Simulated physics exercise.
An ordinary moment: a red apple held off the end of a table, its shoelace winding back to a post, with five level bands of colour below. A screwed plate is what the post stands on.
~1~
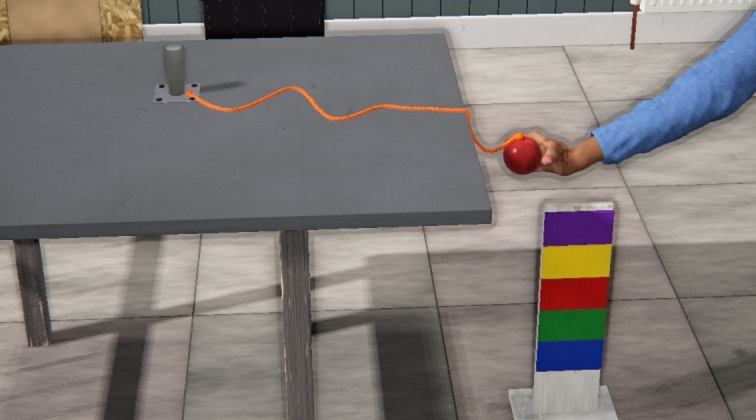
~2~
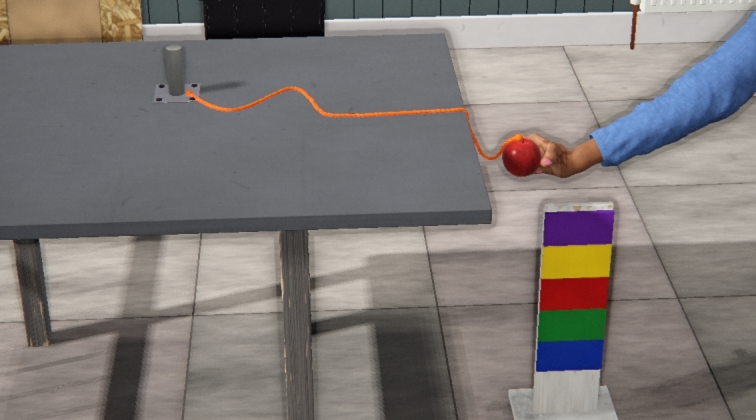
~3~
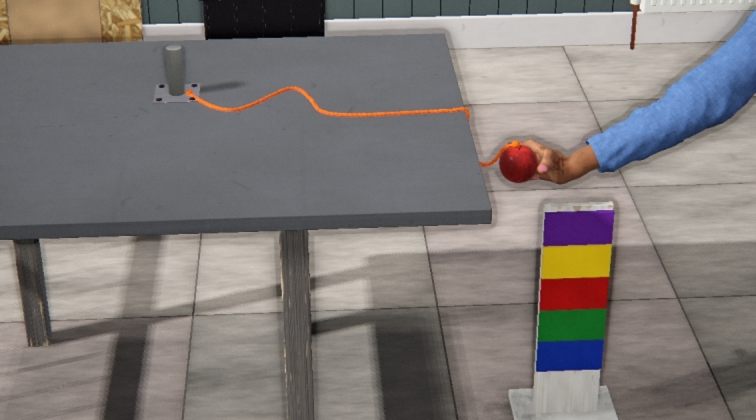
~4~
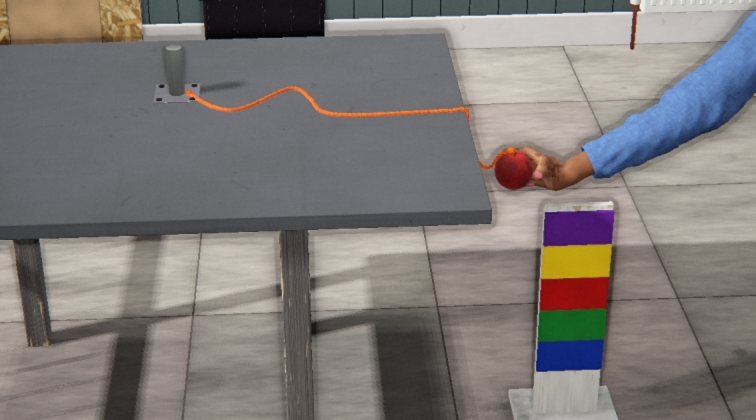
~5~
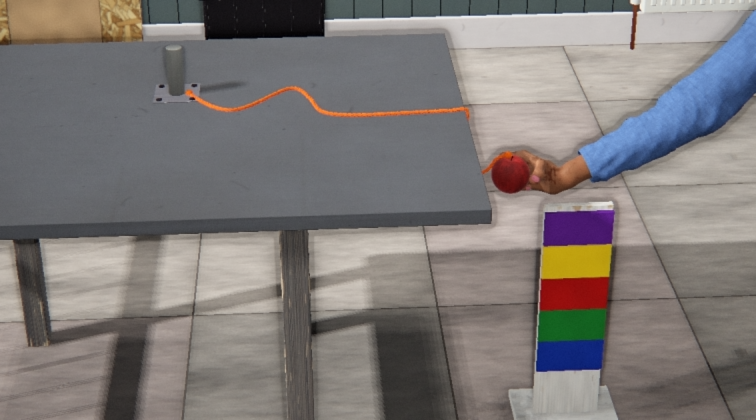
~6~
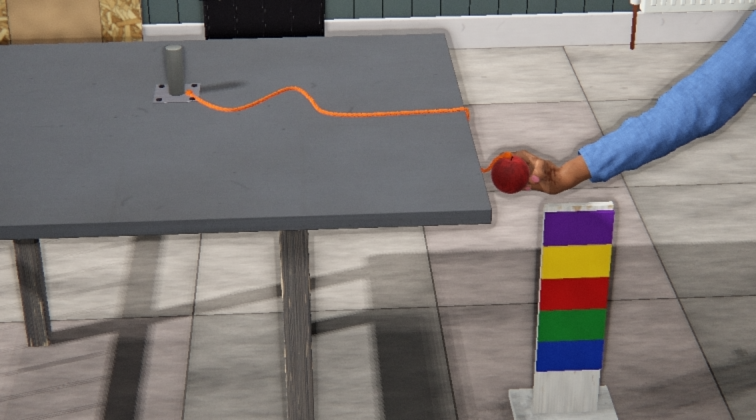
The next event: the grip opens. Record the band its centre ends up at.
Centre ends at red.
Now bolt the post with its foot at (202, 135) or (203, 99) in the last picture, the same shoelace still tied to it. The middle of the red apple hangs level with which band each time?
Try one - green; try two - green.
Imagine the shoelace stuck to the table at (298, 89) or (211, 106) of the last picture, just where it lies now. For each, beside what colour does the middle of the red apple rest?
Taking the two tries in turn, you'd get yellow and then red.
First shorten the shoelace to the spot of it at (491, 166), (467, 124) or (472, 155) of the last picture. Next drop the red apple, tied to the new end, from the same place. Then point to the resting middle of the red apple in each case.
About (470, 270) first, then about (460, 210), and finally about (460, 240).
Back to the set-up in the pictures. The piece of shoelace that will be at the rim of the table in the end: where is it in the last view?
Around (388, 114).
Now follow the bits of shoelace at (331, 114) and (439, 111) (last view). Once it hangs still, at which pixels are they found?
The first finishes about (410, 100) and the second about (464, 153).
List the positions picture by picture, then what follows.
In the first picture, red apple (522, 156); purple (579, 229); yellow (577, 263); red (575, 295); green (572, 326); blue (570, 357).
In the second picture, red apple (522, 157); shoelace through (211, 106) (275, 94) (318, 109) (392, 114) (469, 126).
In the third picture, red apple (519, 164).
In the fourth picture, red apple (514, 170); shoelace through (211, 106) (275, 94) (318, 109) (395, 114) (468, 129).
In the fifth picture, red apple (511, 174).
In the sixth picture, red apple (511, 175); shoelace through (211, 106) (275, 94) (318, 109) (395, 114) (468, 129).
Soon after, apple near (459, 264); level with yellow.
Then, apple near (460, 275); level with red.
At rest, apple near (463, 282); level with red. Its middle rests at the red band.
